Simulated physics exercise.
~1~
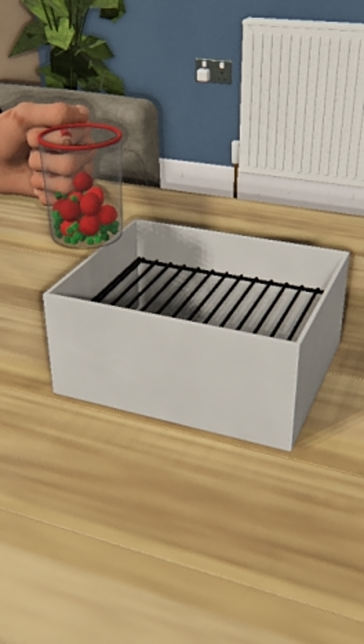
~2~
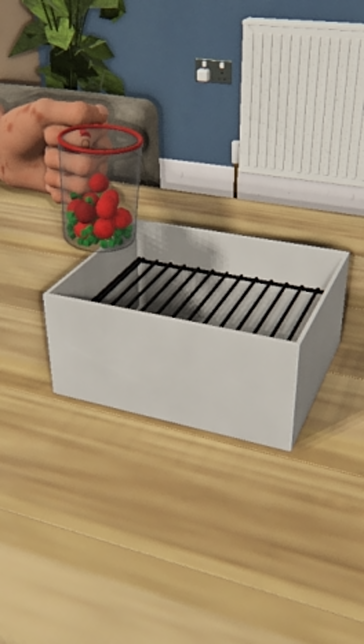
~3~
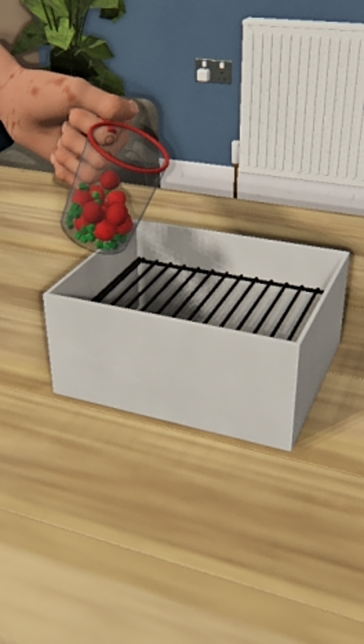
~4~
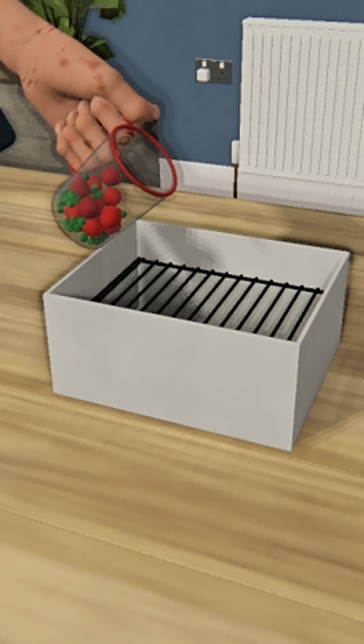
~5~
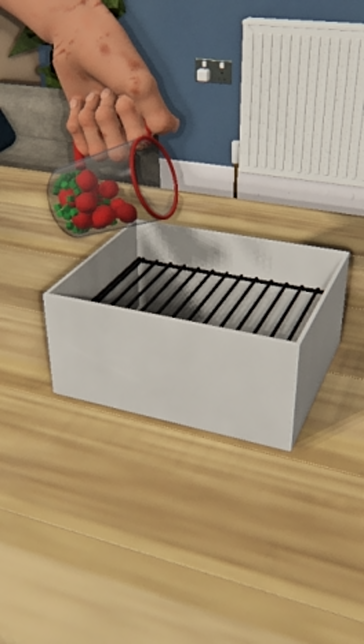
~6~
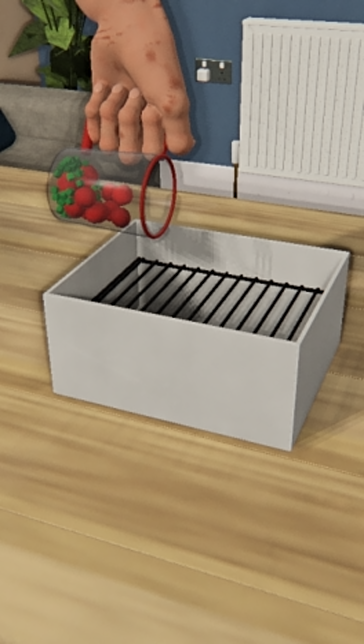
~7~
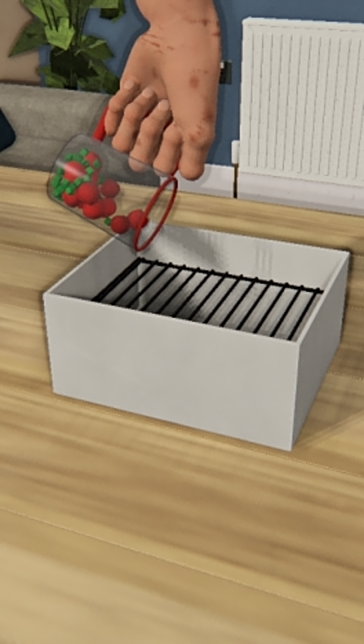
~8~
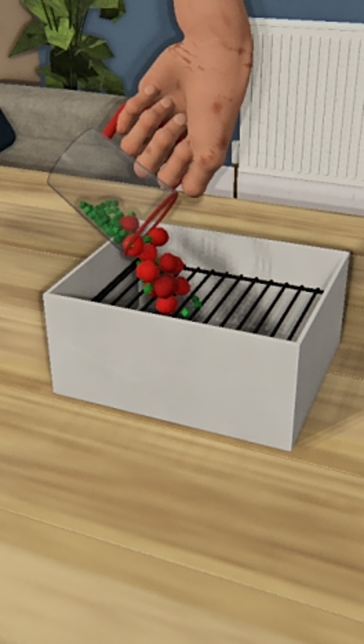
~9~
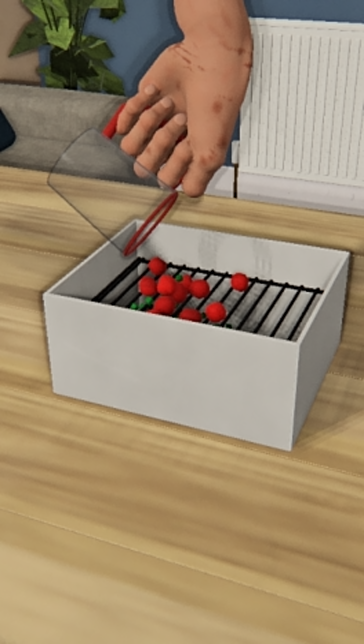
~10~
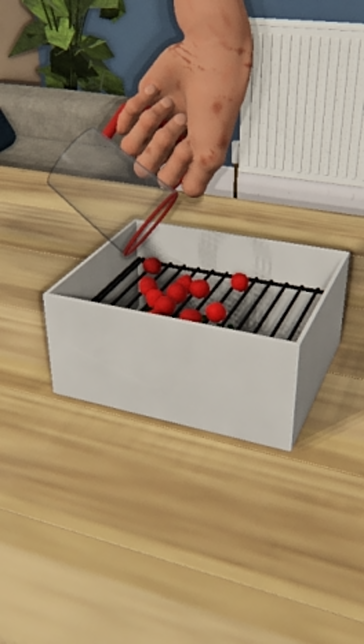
The footage shows a hand moving a clear, red-rimmed cup of red balls and small green pieces over a white box with a black wire rack, then tipping it until everything pours out. The red balls settle on the wires while the green pieces drop out of sight below.
